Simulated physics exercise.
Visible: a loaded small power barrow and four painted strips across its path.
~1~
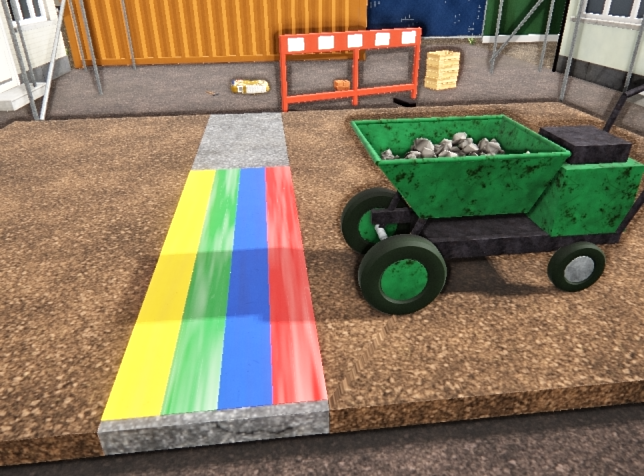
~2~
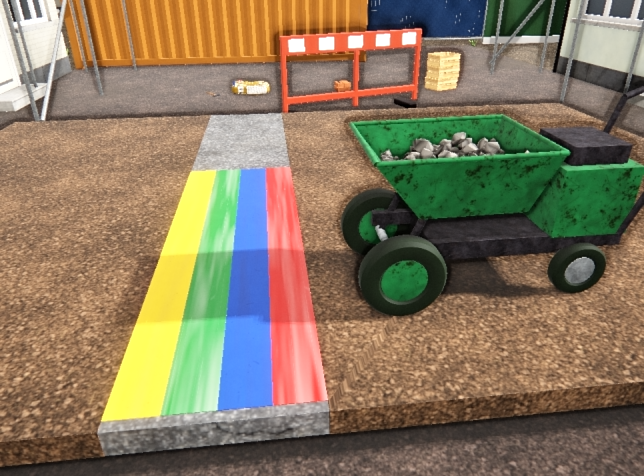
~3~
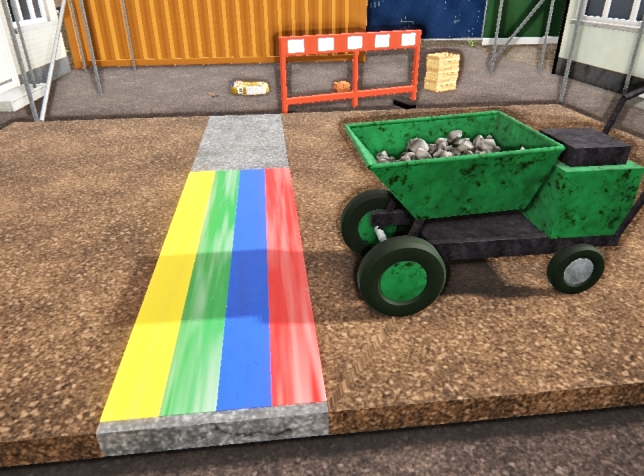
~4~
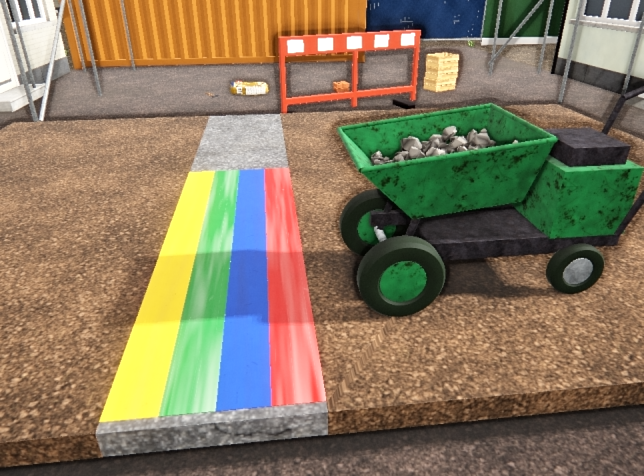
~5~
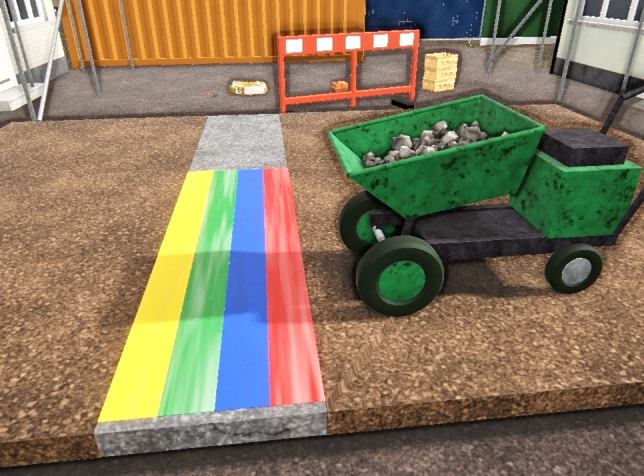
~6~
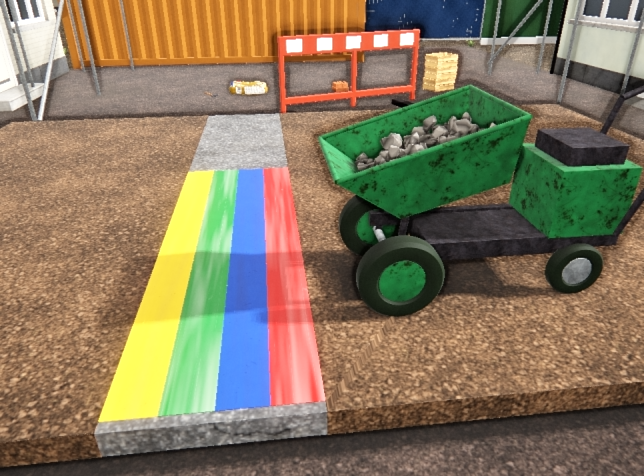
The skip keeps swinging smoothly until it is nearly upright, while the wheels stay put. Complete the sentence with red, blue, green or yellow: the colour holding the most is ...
The colour holding the most is blue.
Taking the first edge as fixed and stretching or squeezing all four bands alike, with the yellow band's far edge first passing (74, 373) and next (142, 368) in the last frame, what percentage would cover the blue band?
Shares: 40 %; then 40 %.
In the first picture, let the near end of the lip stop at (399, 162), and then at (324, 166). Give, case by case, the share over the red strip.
In order: About 20 % and 0 %.
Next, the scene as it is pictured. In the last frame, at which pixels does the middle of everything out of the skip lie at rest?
Roughly at pixel (231, 283).
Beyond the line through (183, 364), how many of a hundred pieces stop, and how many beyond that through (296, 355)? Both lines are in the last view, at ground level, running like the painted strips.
That's 20 per cent for the first and 90 per cent for the second.
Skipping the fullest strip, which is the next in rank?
The next one is the strip in green.
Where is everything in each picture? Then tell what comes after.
In the first frame, lip of the skip at (378, 163), level; top of the load at (456, 154), broken stones; red strip at (295, 349); blue strip at (247, 353); green strip at (197, 357); yellow strip at (147, 361).
In the second frame, lip of the skip at (377, 165), level; top of the load at (455, 154).
In the third frame, lip of the skip at (370, 167), tipped barely; top of the load at (469, 157).
In the fourth frame, lip of the skip at (361, 171), tipped a little; top of the load at (463, 153).
In the fifth frame, lip of the skip at (349, 176), tipped a little; top of the load at (454, 148).
In the sixth frame, lip of the skip at (337, 182), tipped clearly; top of the load at (458, 139); red strip at (293, 350); blue strip at (245, 354); green strip at (195, 358); yellow strip at (145, 362).
Soon after the last picture, skip tipped steeply; all in the skip.
A little later, skip tipped right over; about two thirds in the skip; a stray few over the red strip; about a quarter over the blue strip; a small part over the green strip; a stray few over the yellow strip.
Later still, skip tipped right over; a small part in the skip; a small part over the red strip; about a third over the blue strip; about a quarter over the green strip; a small part over the yellow strip; a small part off the paint.
At rest, skip tipped right over; a small part in the skip; a small part over the red strip; about a third over the blue strip; about a quarter over the green strip; a small part over the yellow strip; a small part off the paint.
